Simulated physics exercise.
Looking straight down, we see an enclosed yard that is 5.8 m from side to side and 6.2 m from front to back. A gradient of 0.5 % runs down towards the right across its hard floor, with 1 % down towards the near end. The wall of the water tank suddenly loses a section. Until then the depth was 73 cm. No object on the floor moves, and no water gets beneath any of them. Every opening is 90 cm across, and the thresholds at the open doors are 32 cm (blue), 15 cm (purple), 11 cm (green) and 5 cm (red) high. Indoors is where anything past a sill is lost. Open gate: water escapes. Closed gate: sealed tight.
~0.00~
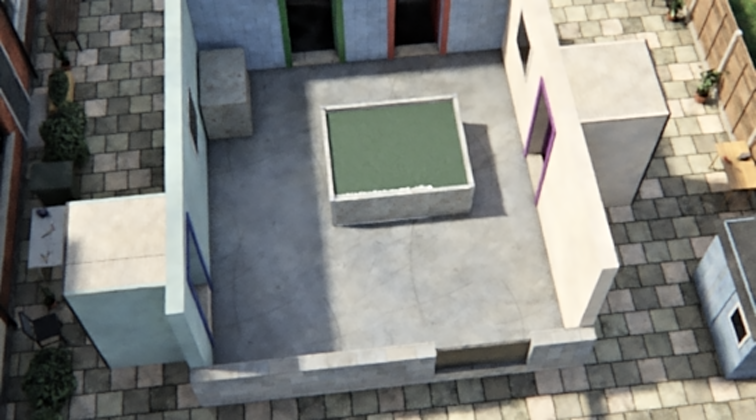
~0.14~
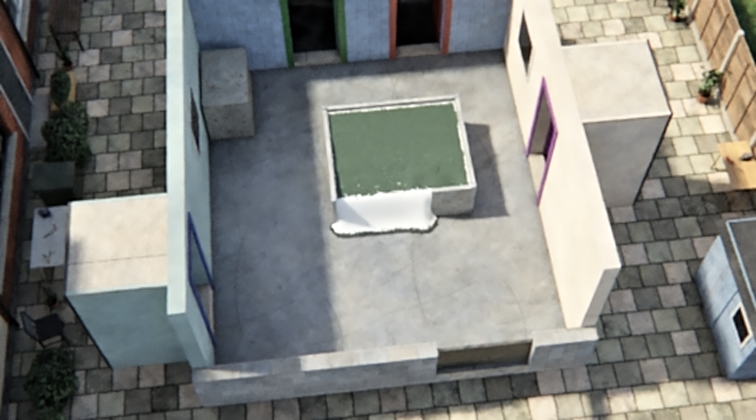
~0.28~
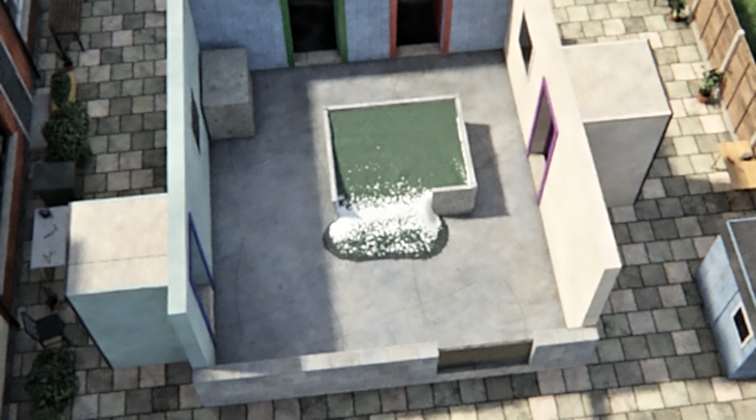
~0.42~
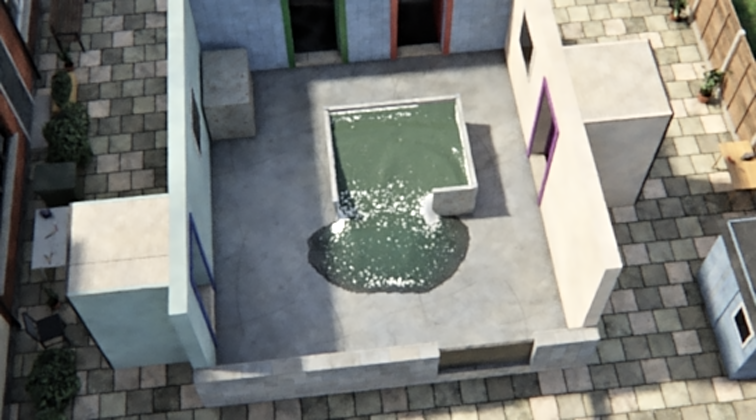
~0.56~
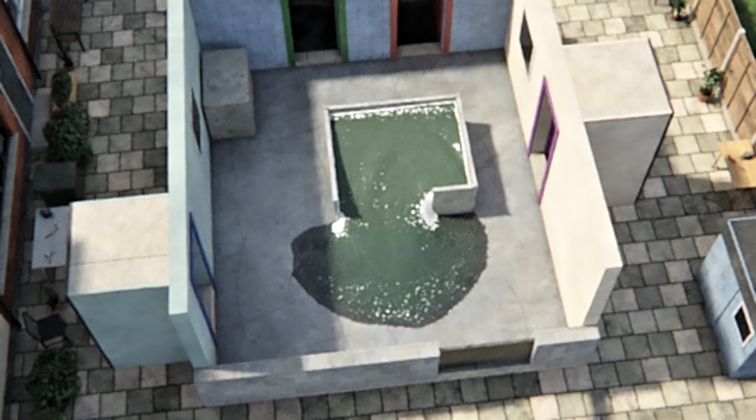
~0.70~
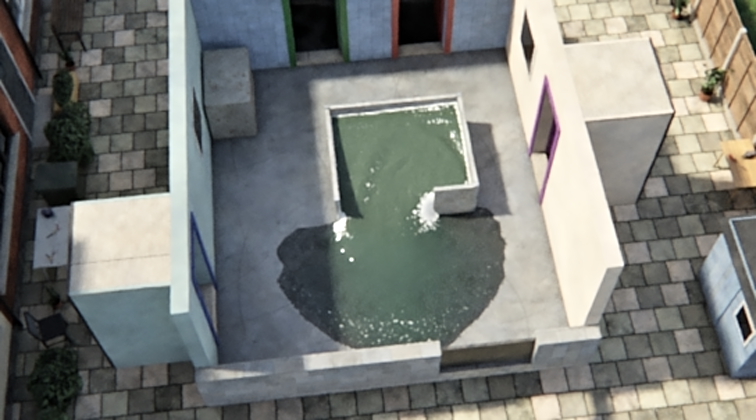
Walled concrete yard seen from above, with green water bursting from the near side of a raised tank and spreading across the floor.
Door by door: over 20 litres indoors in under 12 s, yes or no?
Blue door: No, purple door: No, green door: No, red door: Yes.
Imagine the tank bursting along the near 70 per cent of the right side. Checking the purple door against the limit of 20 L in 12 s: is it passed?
Then: Purple beyond it.
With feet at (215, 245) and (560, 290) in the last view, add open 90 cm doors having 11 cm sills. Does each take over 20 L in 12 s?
In that order: Not over, above.
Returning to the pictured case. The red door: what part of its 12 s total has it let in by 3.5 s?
0 per cent, roughly.
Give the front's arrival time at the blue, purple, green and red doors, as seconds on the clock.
Arrival times: Blue 1.8 seconds, purple 3.0 seconds, green 4.5 seconds, red 4.5 seconds.
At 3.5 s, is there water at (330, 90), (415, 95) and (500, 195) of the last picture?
Well, the first is untouched by it, the next untouched by it, the last drenched.
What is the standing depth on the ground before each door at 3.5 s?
Blue 23 cm, purple 6 cm, green 0 cm, red 0 cm.
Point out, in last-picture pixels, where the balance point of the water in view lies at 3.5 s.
Pixel position near (380, 267).
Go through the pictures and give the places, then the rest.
In the first picture, the water tank at (396, 149) is whole and still, 73 cm deep.
In the second picture, water pours out at (384, 211) and has run 0.9 m, to (434, 223); typically 6 cm deep outside, 73 cm at the water tank's back.
In the third picture, water pours out at (384, 212) and has run 1.1 m, to (438, 247); typically 11 cm deep outside, 73 cm at the water tank's back.
In the fourth picture, water pours out at (385, 213) and has run 1.5 m, to (440, 279); typically 10 cm deep outside, 68 cm at the water tank's back.
In the fifth picture, the front is at (429, 319), 2.0 m from the gap at (385, 212); 4.8 m2 of floor is under water; 61 cm left at the back of the water tank.
In the sixth picture, water pours out at (386, 212) and has run 2.6 m, to a hidden place; typically 6 cm deep outside, 64 cm at the water tank's back.
After 1.4 s water covers 35 % of the floor and is deepest (46 cm) near (387, 354); blue door not reached, purple door not reached, green door not reached, red door not reached.
After 2.2 s water covers 40 % of the floor and is deepest (58 cm) near (219, 383); blue door 17 cm at the sill, 0 L in, purple door not reached, green door not reached, red door not reached.
After 3.5 s water covers 65 % of the floor and is deepest (30 cm) near (219, 383); blue door 23 cm at the sill, 0 L in, purple door 6 cm at the sill, 0 L in, green door not reached, red door not reached.
After 7.0 s water covers 95 % of the floor and is deepest (18 cm) near (426, 121); blue door 11 cm at the sill, 0 L in, purple door 5 cm at the sill, 0 L in, green door 11 cm at the sill, 5 L in, red door 13 cm at the sill, 29 L in.
After 12.0 s water covers 100 % of the floor and is deepest (14 cm) near (219, 78); blue door 6 cm at the sill, 0 L in, purple door 12 cm at the sill, 0 L in, green door 7 cm at the sill, 8 L in, red door 9 cm at the sill, 136 L in.
